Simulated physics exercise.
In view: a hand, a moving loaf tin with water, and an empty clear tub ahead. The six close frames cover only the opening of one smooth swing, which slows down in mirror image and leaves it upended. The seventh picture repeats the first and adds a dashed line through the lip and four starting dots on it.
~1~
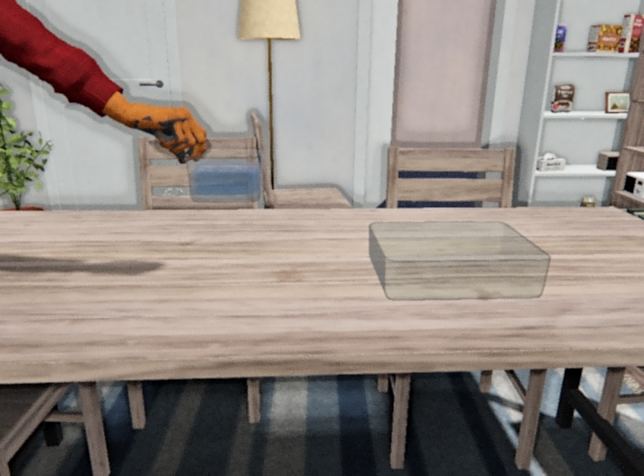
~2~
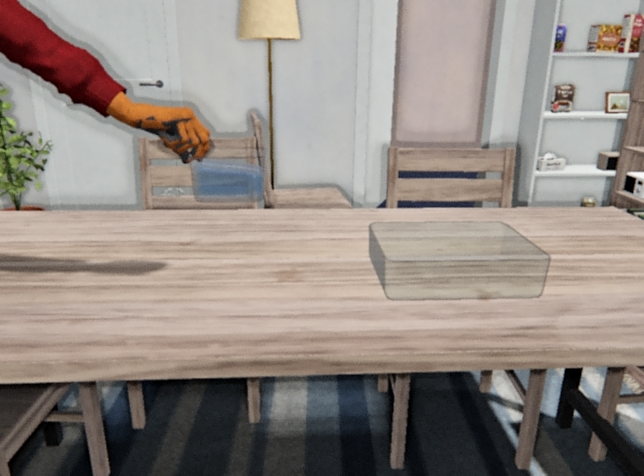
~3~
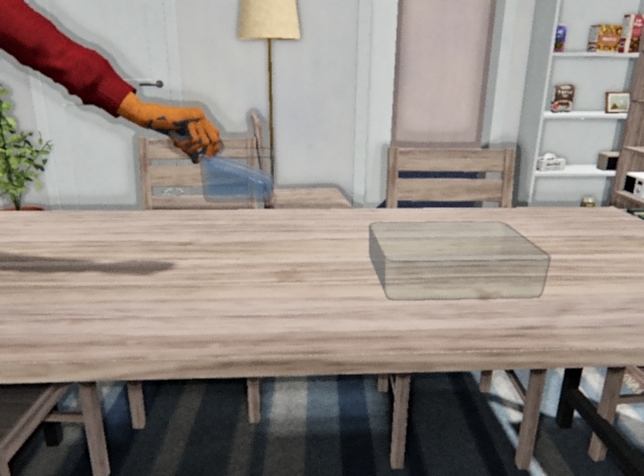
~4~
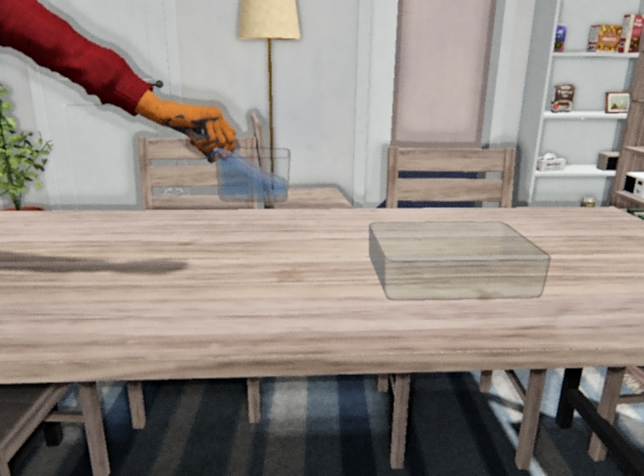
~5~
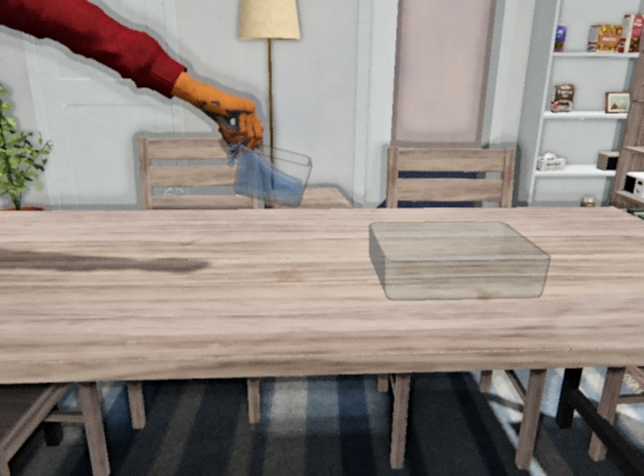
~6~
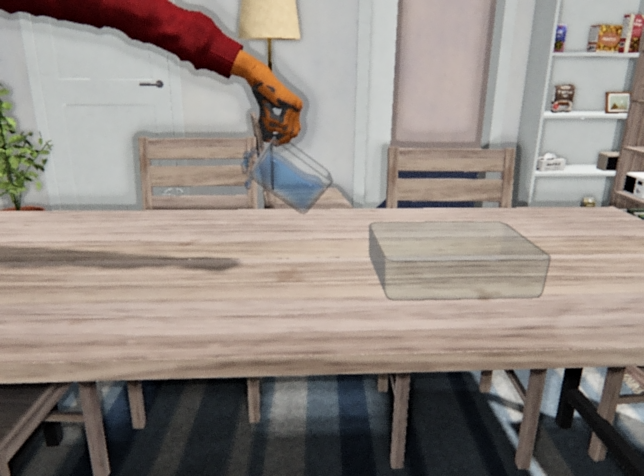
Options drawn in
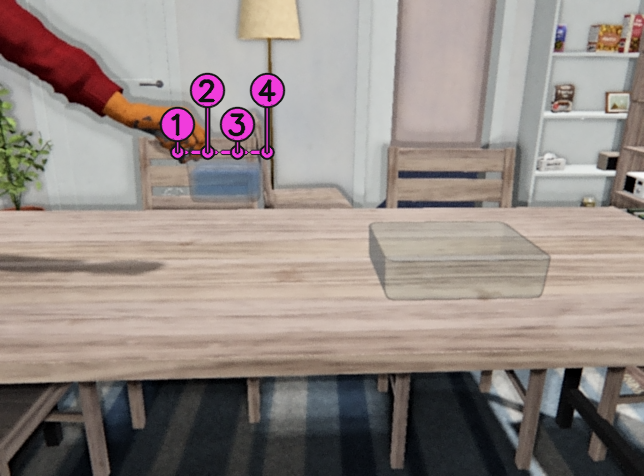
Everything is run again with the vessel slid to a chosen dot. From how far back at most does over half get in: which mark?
It is 3.
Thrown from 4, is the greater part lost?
No.
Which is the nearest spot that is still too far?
2.
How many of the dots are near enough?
Two of them.
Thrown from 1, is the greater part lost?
Yes.
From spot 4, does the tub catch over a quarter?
Yes, it does.
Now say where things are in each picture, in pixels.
In the first frame, upright, lip at (260, 152); tub from (384, 299) to (541, 296); nothing has left yet.
In the second frame, upright, lip at (264, 152); nothing has left yet.
In the third frame, upright, lip at (273, 152); nothing has left yet.
In the fourth frame, upright, lip at (288, 153); water is over the rim, down to (216, 152).
In the fifth frame, tipped about 14°, lip at (310, 161); water is over the rim, down to (232, 161).
In the sixth frame, tipped about 36°, lip at (331, 176); water is over the rim, down to (247, 183).
In magenta, 1 at (177, 152); 2 at (207, 152); 3 at (237, 152); 4 at (267, 152).
If 1 is chosen, about 0 % lands in the tub, 97 % falls short and 3 % goes beside or beyond.
If 2 is chosen, about 18 % lands in the tub, 77 % falls short and 5 % goes beside or beyond.
If 3 is chosen, about 67 % lands in the tub, 19 % falls short and 14 % goes beside or beyond.
If 4 is chosen, about 72 % lands in the tub, 7 % falls short and 21 % goes beside or beyond.
